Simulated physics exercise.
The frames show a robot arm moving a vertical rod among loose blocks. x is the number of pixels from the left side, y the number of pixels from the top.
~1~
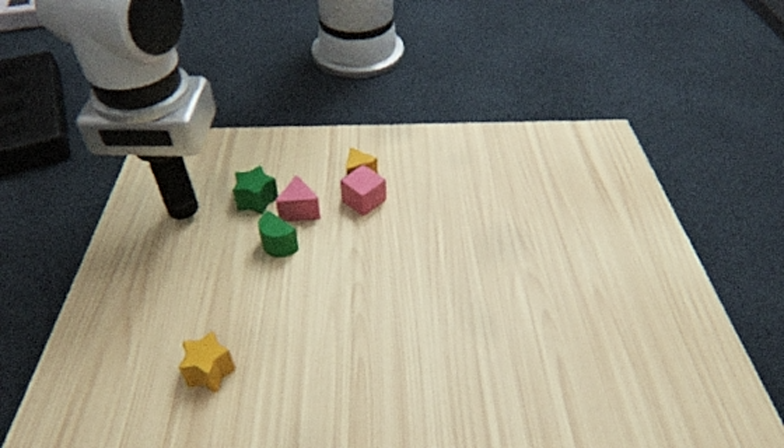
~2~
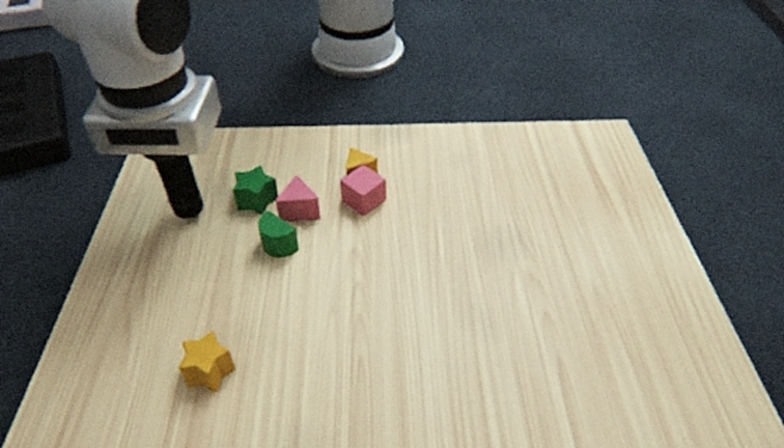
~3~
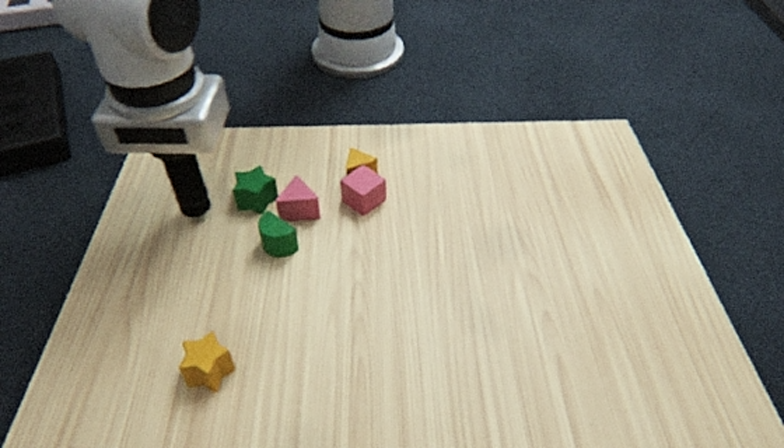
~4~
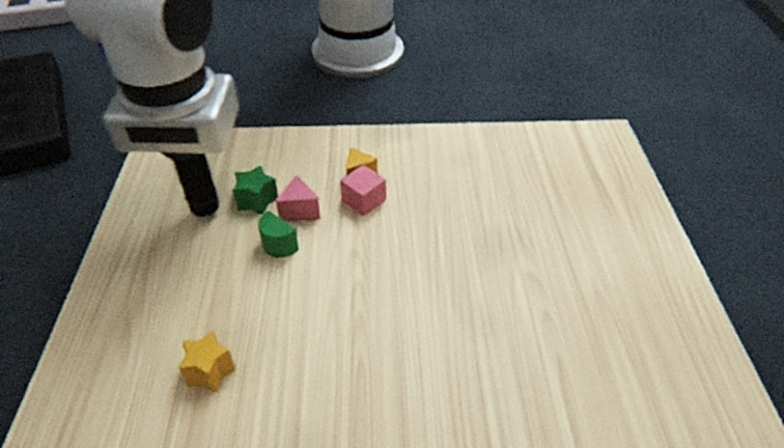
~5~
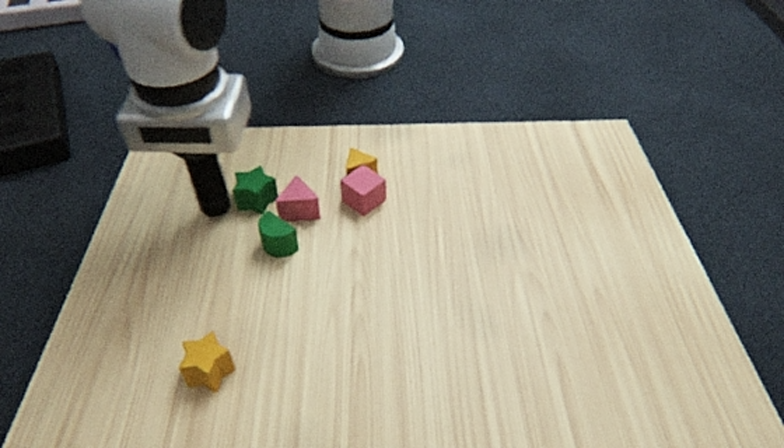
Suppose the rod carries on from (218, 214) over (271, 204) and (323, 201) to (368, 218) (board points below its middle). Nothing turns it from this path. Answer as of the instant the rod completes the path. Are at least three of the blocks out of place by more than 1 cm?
It seems so.
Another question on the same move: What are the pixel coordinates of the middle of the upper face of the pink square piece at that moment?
The centre of its top will be at (394, 182).
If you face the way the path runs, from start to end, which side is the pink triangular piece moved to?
Side: Right.
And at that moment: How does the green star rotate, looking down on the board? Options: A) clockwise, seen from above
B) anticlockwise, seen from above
Letter B.
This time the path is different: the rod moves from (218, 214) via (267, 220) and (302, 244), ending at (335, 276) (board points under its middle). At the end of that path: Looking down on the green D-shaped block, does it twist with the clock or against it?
It spins with the clock.
What follows on the original path. One third of the way, rod (272, 196); green star (284, 164), turned 65° anticlockwise.
Two thirds of the way, rod (323, 194); green star (293, 159), turned 100° anticlockwise; pink triangular piece (331, 198), turned 50° clockwise.
At the end, rod (368, 211); green star (293, 159), turned 100° anticlockwise; pink triangular piece (347, 213), turned 95° clockwise; yellow triangular piece in place; pink square piece (394, 182), turned 60° anticlockwise.
